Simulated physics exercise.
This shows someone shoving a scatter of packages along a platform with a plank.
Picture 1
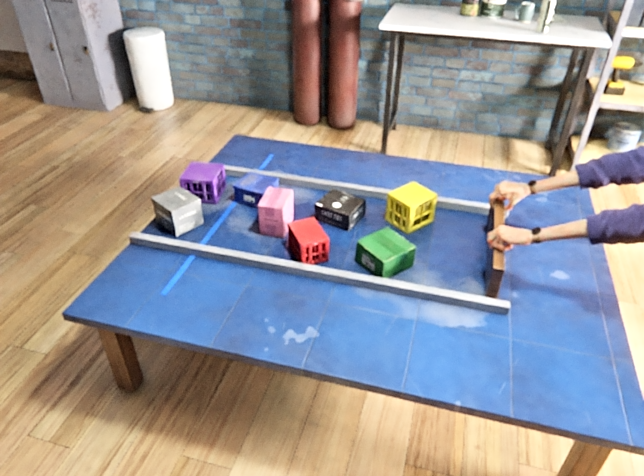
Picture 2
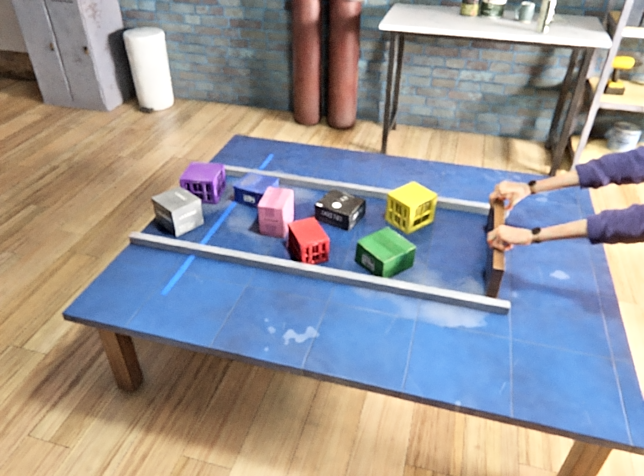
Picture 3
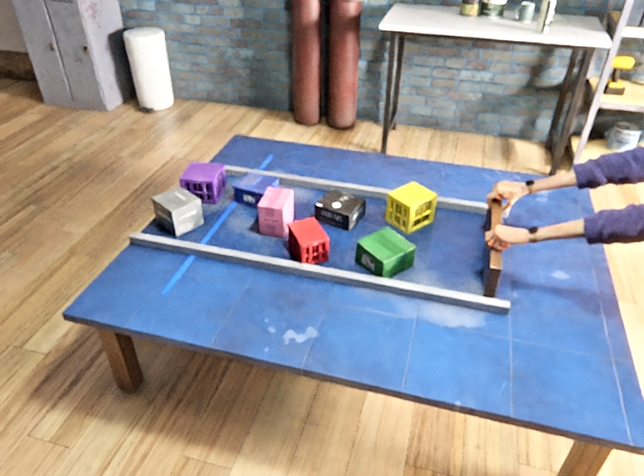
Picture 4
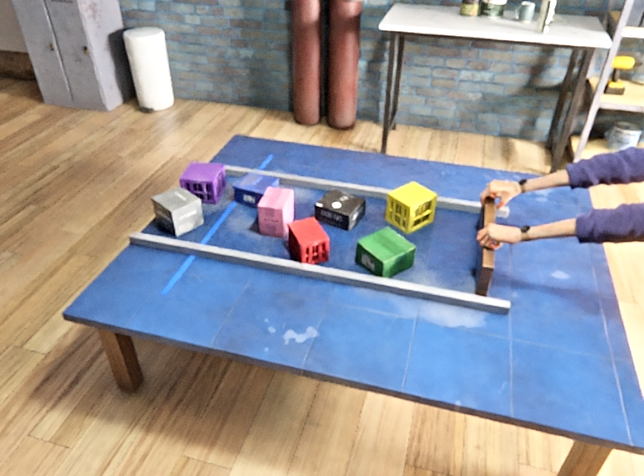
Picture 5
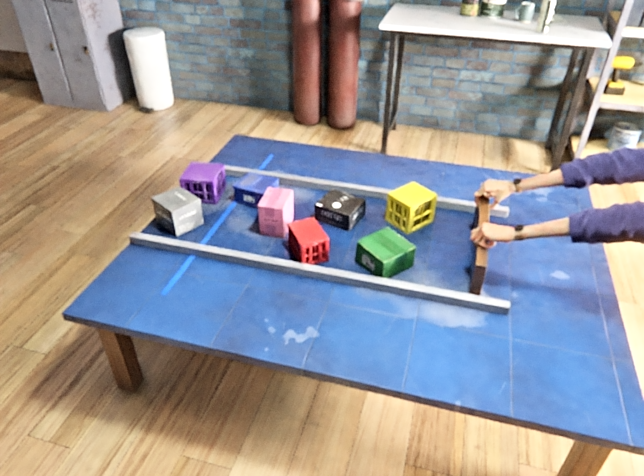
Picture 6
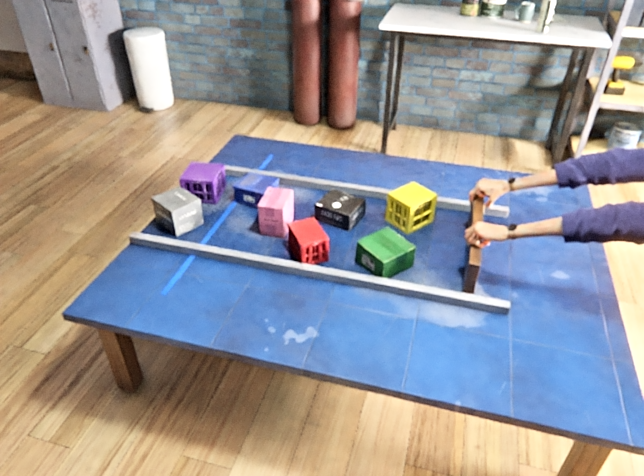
In this clip, two hands slide a wooden plank a short way left between two rails on a blue table, while the scattered colourful boxes and crates ahead of it stay still.
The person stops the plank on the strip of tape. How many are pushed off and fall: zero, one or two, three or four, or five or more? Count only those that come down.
Here the number that fall off is three or four.
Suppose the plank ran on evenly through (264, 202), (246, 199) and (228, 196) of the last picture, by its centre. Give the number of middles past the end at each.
It would be 1, 3 and 4.
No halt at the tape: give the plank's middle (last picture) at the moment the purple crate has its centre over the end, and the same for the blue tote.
About (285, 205), and (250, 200) for the other.
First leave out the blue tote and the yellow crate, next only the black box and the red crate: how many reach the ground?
Fallen: 1, and 1 in the other try.
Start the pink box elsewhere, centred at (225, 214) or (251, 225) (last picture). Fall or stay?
The pink box survives; comes down.
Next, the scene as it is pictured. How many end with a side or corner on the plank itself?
2 of them.
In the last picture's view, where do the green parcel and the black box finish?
Near (189, 225) and (194, 183).
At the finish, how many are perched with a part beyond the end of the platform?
Overhanging: 1.
A little later, none off yet; purple crate at rest near (204, 183); grey box at rest near (178, 211); blue tote at rest near (257, 190).
When it is over, the number that fall off is three or four; down, pink box, blue tote, grey box and purple crate.
